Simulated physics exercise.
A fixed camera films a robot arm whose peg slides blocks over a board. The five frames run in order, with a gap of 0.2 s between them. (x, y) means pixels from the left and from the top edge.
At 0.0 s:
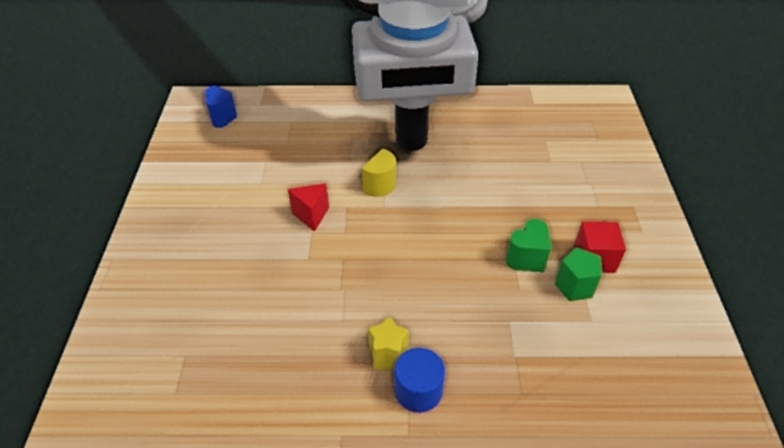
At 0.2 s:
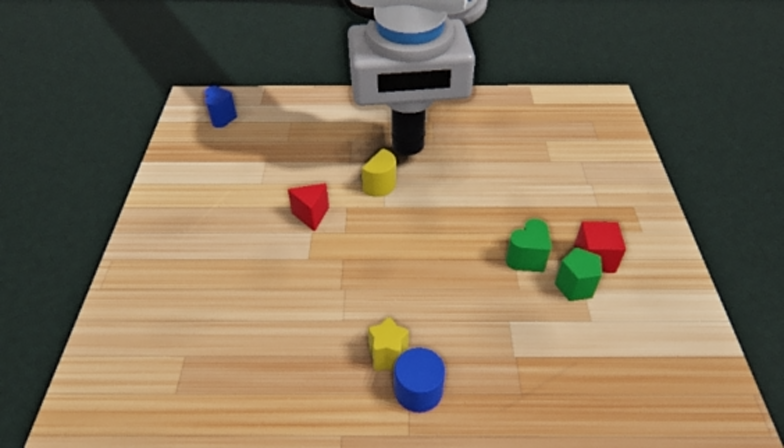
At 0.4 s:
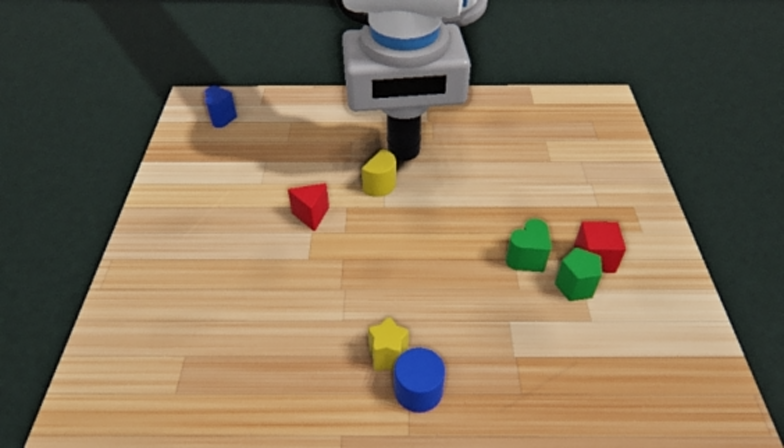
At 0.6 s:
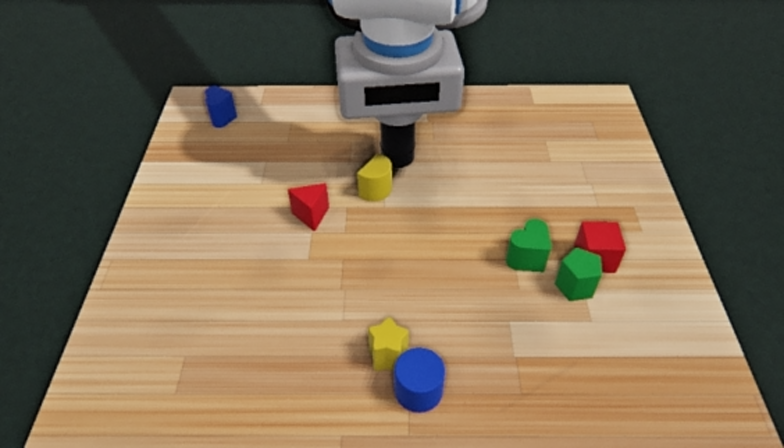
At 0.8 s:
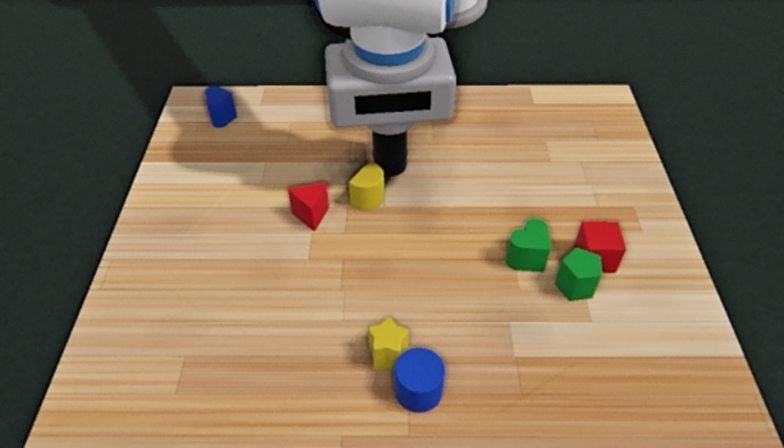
At first, a robot arm's black peg stands just behind a yellow block on a wooden table scattered with red, green, blue and yellow blocks. The peg moves slightly left and toward the viewer, then pushes the yellow block a short way closer to the still red triangular piece.
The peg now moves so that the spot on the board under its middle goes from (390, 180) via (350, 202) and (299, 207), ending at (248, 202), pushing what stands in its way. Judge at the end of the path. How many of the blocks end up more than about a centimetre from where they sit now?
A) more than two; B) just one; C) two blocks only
Correct choice: C.
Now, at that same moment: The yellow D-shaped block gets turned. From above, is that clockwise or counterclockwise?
Viewed from overhead, the yellow D-shaped block winds up turned anticlockwise.
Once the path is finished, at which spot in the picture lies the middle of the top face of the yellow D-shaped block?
The centre of its top will be at (331, 207).
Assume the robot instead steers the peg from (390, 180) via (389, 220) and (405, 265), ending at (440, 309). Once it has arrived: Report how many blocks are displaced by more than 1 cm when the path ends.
Put simply, one block is moved more than 1 cm.
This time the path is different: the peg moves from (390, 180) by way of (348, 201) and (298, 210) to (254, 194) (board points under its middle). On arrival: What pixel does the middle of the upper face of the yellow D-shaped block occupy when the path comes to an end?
My best guess is (331, 208).
On the path given first. One third of the way, peg at (349, 189); yellow D-shaped block at (339, 203), turned 55° anticlockwise.
Two thirds of the way, peg at (296, 194); red triangular piece at (272, 199), turned 80° anticlockwise; yellow D-shaped block at (331, 207), turned 85° anticlockwise.
At the end, peg at (245, 189); red triangular piece at (263, 202), turned 100° anticlockwise; yellow D-shaped block at (331, 207), turned 85° anticlockwise.
